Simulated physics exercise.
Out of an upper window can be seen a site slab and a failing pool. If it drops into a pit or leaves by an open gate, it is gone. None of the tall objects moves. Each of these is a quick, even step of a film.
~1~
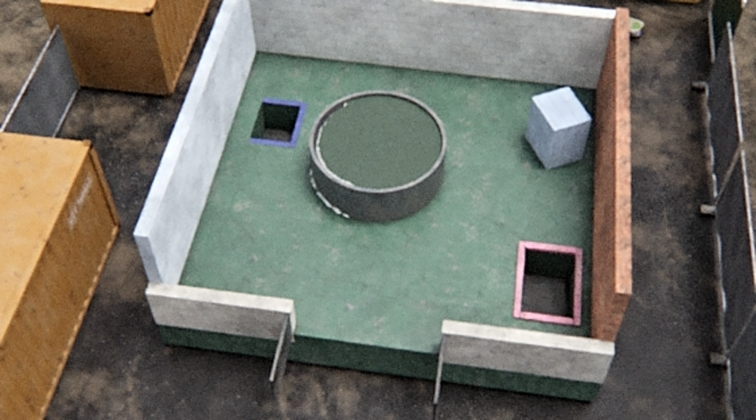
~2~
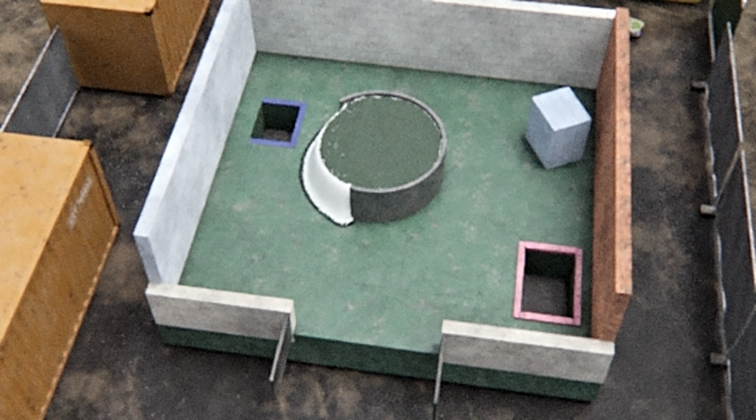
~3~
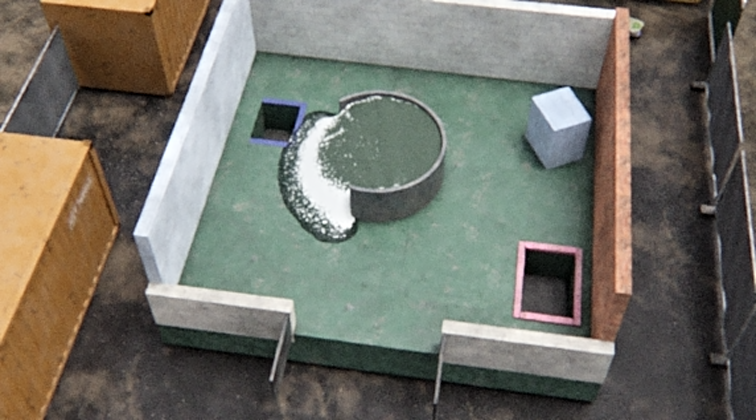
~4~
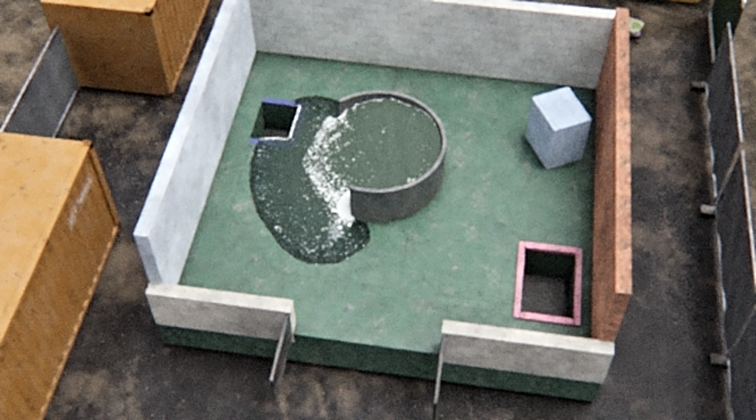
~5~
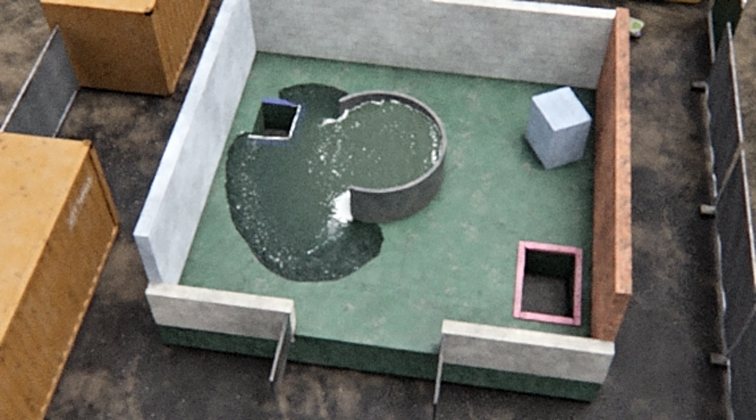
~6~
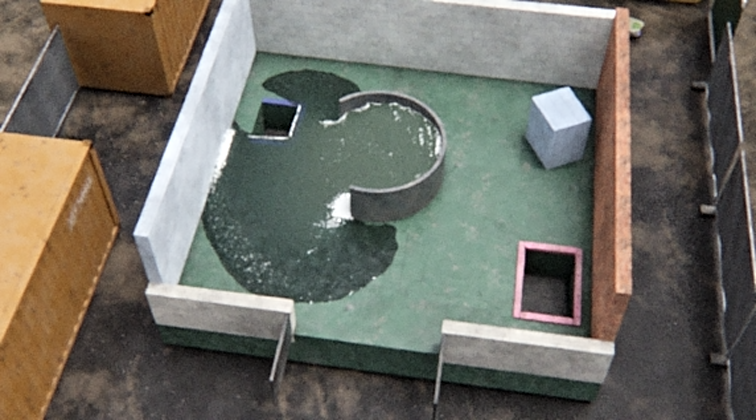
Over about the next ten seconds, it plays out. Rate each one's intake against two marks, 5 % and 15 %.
Ratings: Gate - between the two marks; pink pit - between the two marks; blue pit - above the 15 % mark.
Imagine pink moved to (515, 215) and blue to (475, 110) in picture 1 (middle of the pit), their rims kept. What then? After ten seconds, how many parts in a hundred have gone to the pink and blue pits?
Pink has 6 parts of a hundred and blue has 15.
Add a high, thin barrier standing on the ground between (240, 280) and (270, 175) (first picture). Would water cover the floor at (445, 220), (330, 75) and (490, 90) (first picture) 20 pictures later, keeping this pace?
Going one after another, I'd say kept clear of the flood, then reached by the flood, then kept clear of the flood.
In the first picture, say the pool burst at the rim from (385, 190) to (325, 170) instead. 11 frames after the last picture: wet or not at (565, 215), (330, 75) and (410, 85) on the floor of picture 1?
Note, points one to three: Unreached / unreached / unreached.
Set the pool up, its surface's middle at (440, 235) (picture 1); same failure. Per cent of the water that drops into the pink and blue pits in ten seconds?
Shares - pink: 0 in a hundred, blue: 25 in a hundred.
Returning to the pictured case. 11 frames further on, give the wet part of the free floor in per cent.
It comes to 30 per cent.
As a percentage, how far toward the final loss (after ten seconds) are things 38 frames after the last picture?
75 per cent.
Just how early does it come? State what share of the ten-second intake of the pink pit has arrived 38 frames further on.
About 45 per cent.
A moment on, water covers 35 % of the floor; the gate 0 %, the pink pit 0 %, the blue pit 10 %.
Next, water covers 30 % of the floor; the gate 1 %, the pink pit 0 %, the blue pit 15 %.
Then, water covers 50 % of the floor; the gate 2 %, the pink pit 0 %, the blue pit 23 %.
Later, water covers 90 % of the floor; the gate 6 %, the pink pit 5 %, the blue pit 30 %.
In the end, water covers 95 % of the floor; the gate 9 %, the pink pit 10 %, the blue pit 34 %.
